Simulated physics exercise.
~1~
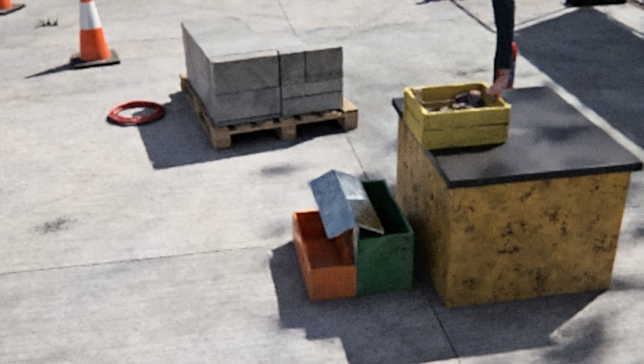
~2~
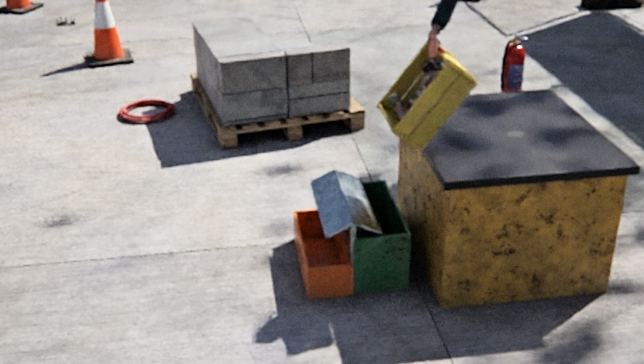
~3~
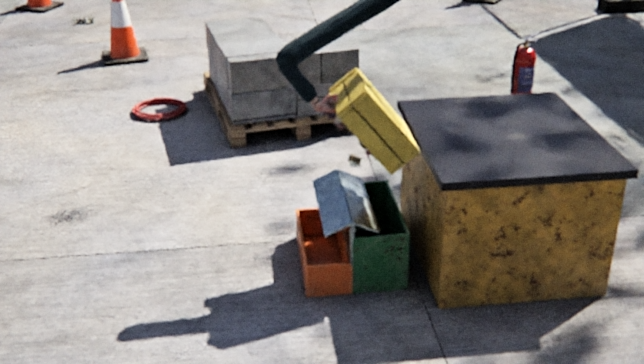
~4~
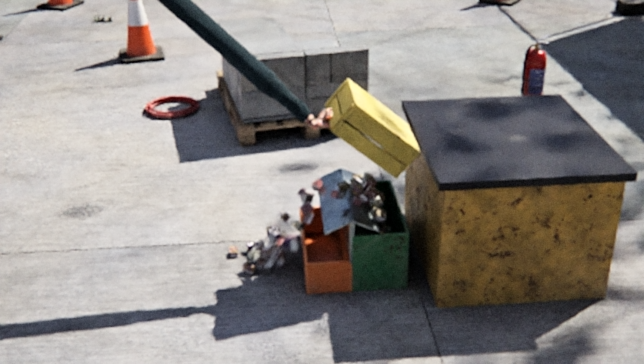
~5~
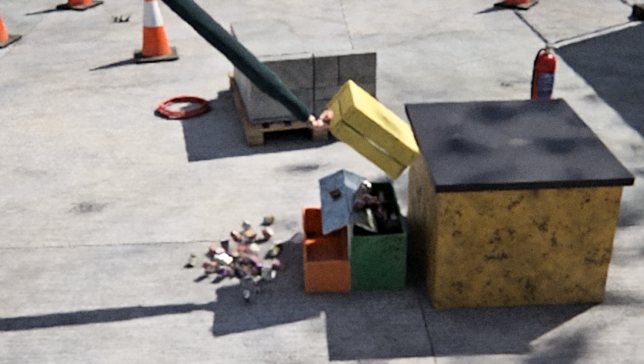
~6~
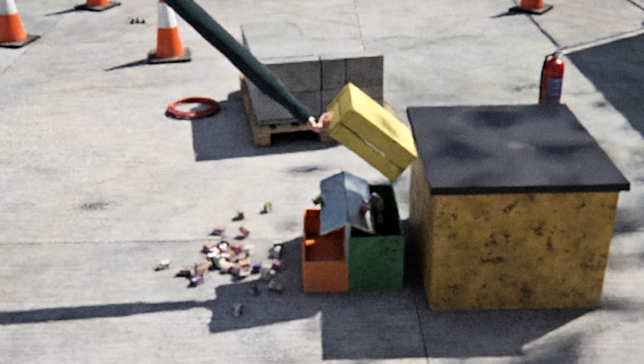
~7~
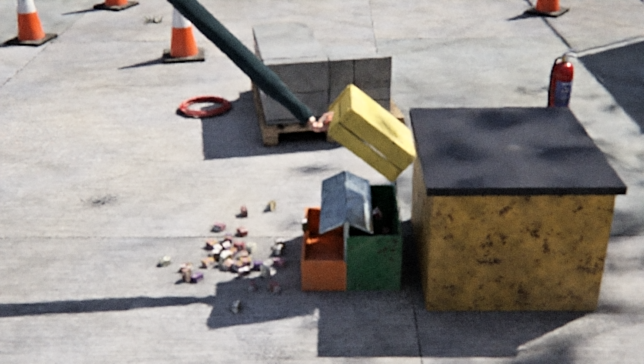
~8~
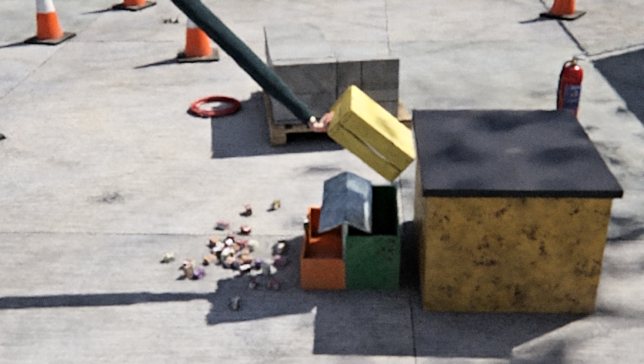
We see a hand lift a yellow box of small cartons off a bench and tip it over the green and orange bins below; the cartons tumble past the roof-shaped splitter, some landing in the green bin, while most end scattered on the ground beyond the orange bin.
